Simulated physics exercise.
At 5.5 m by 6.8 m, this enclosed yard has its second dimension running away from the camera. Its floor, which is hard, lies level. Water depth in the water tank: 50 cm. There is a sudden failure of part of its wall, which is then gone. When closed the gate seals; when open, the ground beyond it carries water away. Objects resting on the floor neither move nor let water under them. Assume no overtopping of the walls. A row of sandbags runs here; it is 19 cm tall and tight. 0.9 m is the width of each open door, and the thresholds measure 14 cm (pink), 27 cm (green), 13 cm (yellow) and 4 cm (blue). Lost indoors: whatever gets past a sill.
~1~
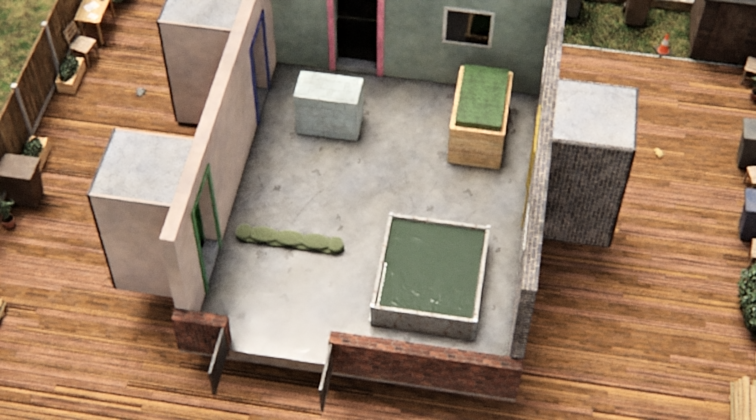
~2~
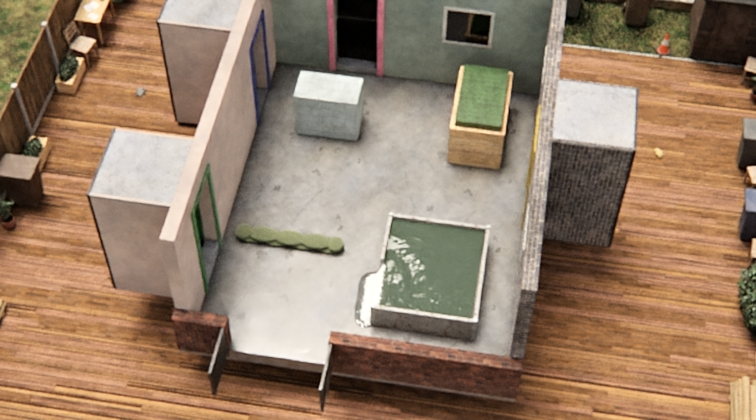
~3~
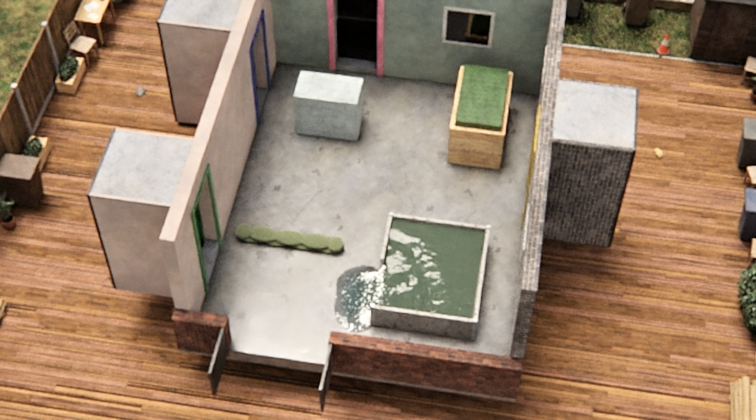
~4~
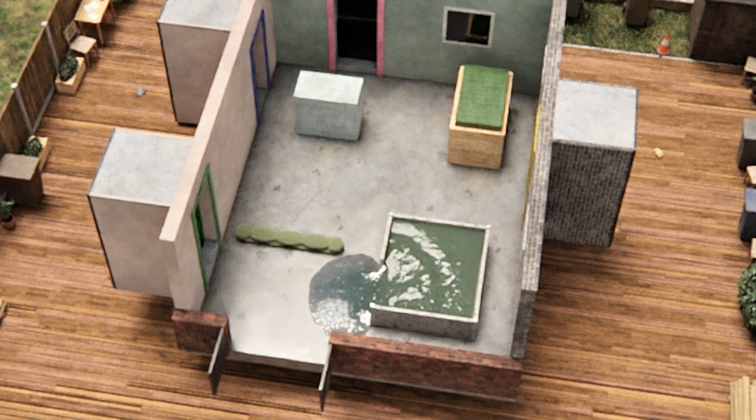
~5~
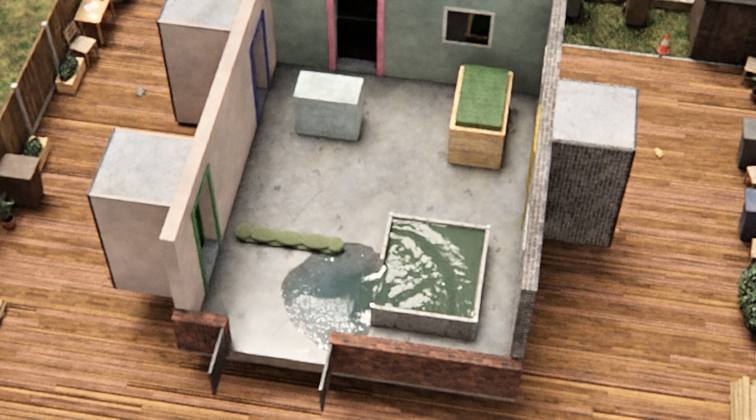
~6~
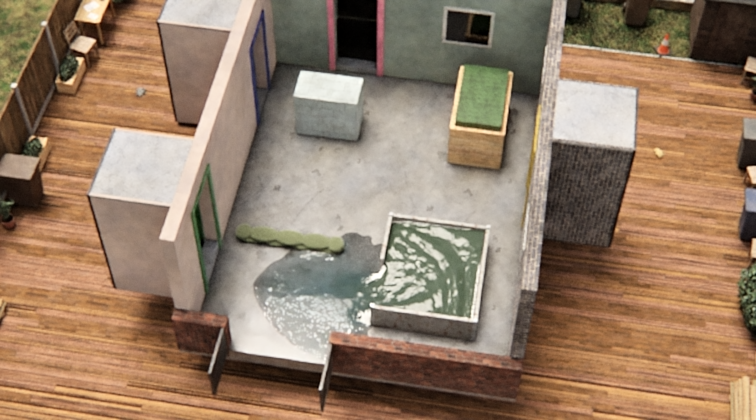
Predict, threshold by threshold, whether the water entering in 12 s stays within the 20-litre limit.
Pink door: Not over; green door: Not over; yellow door: Not over; blue door: Not over.
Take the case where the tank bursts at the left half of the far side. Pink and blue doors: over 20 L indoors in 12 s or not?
The pink door comes out less than that and the blue door more than that.
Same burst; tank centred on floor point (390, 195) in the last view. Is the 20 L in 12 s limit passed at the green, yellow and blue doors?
Result - green door does not exceed it, yellow door does not exceed it, blue door exceeds it.
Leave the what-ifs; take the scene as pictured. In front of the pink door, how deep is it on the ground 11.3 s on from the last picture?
It's about 2.0 cm.
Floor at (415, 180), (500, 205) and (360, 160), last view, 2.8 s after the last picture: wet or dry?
Untouched, untouched, untouched.
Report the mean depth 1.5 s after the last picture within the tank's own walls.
29 cm.
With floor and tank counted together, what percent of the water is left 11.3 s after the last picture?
Some 52 in a hundred.
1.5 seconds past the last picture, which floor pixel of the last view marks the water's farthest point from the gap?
I'd put it close to (242, 178).
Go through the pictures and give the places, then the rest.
In the first frame, the water tank at (432, 268) is whole and still, 50 cm deep.
In the second frame, the front is at (361, 322), 0.6 m from the gap at (379, 294); 0.2 m2 of floor is under water; 50 cm left at the back of the water tank.
In the third frame, the front is at (348, 275), 0.8 m from the gap at (379, 295); 0.7 m2 of floor is under water; 50 cm left at the back of the water tank.
In the fourth frame, the front is at (317, 279), 1.2 m from the gap at (379, 296); 1.5 m2 of floor is under water; 50 cm left at the back of the water tank.
In the fifth frame, water pours out at (379, 296) and has run 1.7 m, to (291, 278); typically 5 cm deep outside, 50 cm at the water tank's back.
In the sixth frame, water pours out at (379, 295) and has run 2.2 m, to (260, 293); typically 4 cm deep outside, 46 cm at the water tank's back.
Then, 0.7 s after the last picture water covers 20 % of the floor and is deepest (26 cm) near (365, 305); pink door not reached, green door 18 cm at the sill, 0 L in, yellow door not reached, blue door not reached.
Then, 1.5 s after the last picture water covers 25 % of the floor and is deepest (28 cm) near (205, 299); pink door not reached, green door 25 cm at the sill, 0 L in, yellow door not reached, blue door not reached.
Then, 2.8 s after the last picture water covers 30 % of the floor and is deepest (22 cm) near (259, 249); pink door not reached, green door 17 cm at the sill, 0 L in, yellow door not reached, blue door not reached.
Then, 6.3 s after the last picture water covers 40 % of the floor and is deepest (12 cm) near (229, 253); pink door 2 cm at the sill, 0 L in, green door 11 cm at the sill, 0 L in, yellow door not reached, blue door 2 cm at the sill, 0 L in.
Then, 11.3 s after the last picture water covers 60 % of the floor and is deepest (7 cm) near (195, 333); pink door 2 cm at the sill, 0 L in, green door 7 cm at the sill, 0 L in, yellow door not reached, blue door 2 cm at the sill, 0 L in.
